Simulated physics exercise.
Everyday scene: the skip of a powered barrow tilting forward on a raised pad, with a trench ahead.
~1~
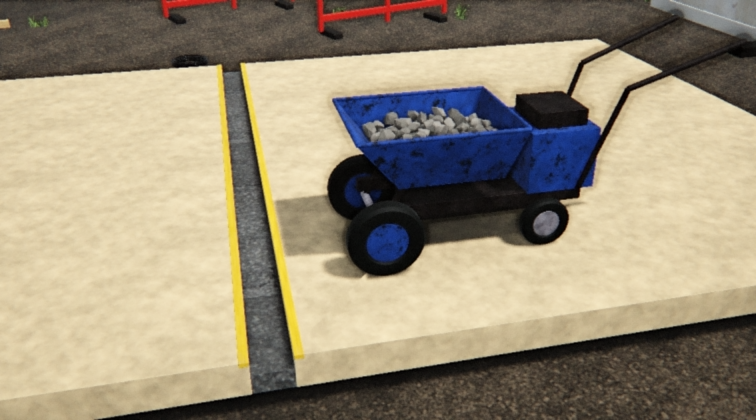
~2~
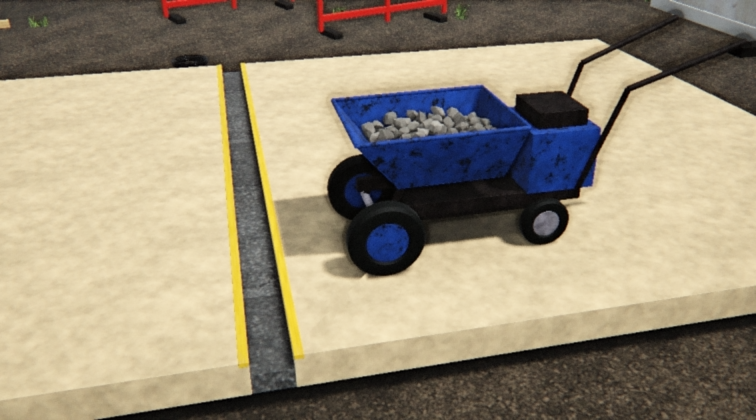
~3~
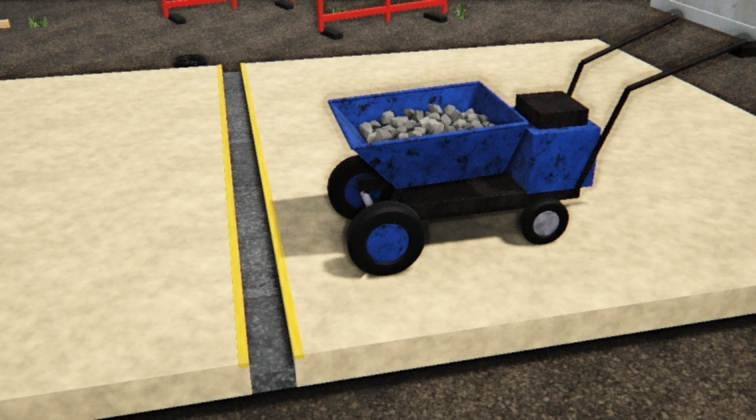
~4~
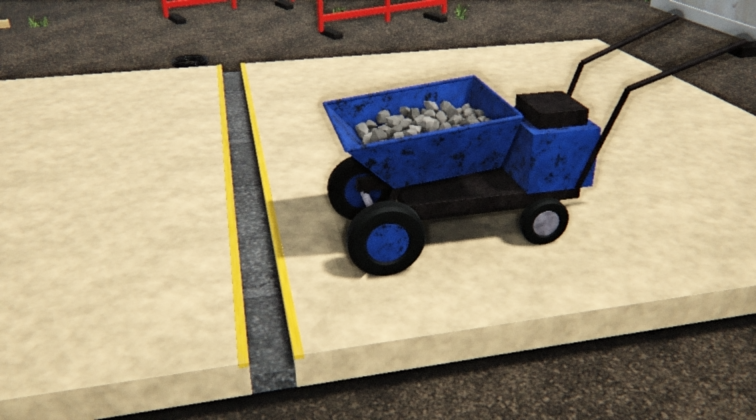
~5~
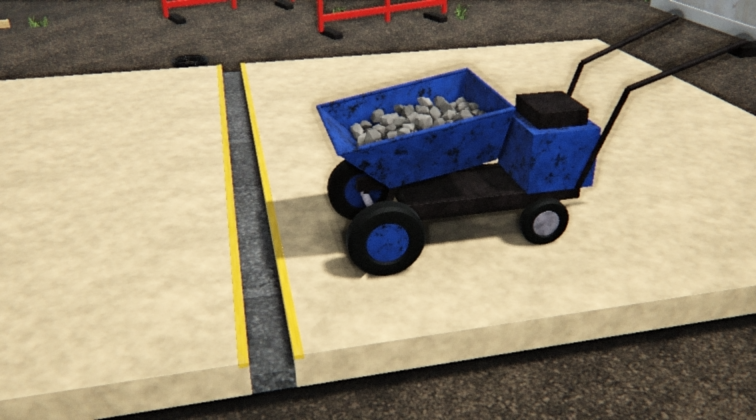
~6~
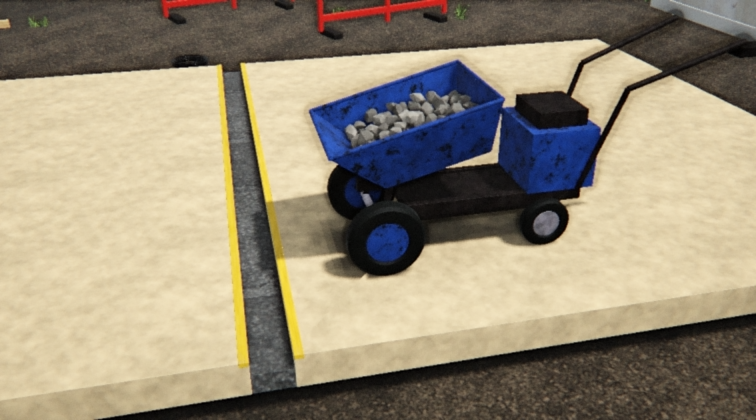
A blue powered barrow stands still as its skip of broken stones gradually tilts forward.
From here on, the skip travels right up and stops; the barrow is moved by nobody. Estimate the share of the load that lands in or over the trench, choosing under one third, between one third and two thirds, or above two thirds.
The share is between one third and two thirds.
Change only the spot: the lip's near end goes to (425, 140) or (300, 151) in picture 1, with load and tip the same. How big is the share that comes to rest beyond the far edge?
Position 1 near 0 %, position 2 near 90 %.
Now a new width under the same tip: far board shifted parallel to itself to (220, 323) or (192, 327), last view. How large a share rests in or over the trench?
Close to 70 per cent in the first, close to 90 per cent in the second.
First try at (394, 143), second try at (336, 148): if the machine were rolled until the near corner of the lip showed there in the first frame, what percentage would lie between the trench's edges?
First spot: Roughly 50 percent; second spot: Roughly 30 percent.
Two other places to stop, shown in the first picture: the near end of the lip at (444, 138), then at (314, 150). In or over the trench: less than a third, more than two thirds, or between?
At spot one the answer is under a third, and at spot two it is less than a third.
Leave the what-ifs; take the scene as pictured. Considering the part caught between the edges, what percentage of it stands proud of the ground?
About 55 %.
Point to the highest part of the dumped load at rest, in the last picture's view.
At about (243, 240).
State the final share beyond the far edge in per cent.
Roughly 40 per cent of the load.
Soon, skip tipped steeply; all in the skip.
A while on, skip tipped right over; about two thirds in the skip; about a quarter in or heaped over the trench; a small part beyond it; a stray few falling.
Towards the end, skip tipped right over; a small part in the skip; about half in or heaped over the trench; about a third beyond it.
Finally, skip tipped right over; a small part in the skip; about half in or heaped over the trench; about a third beyond it.
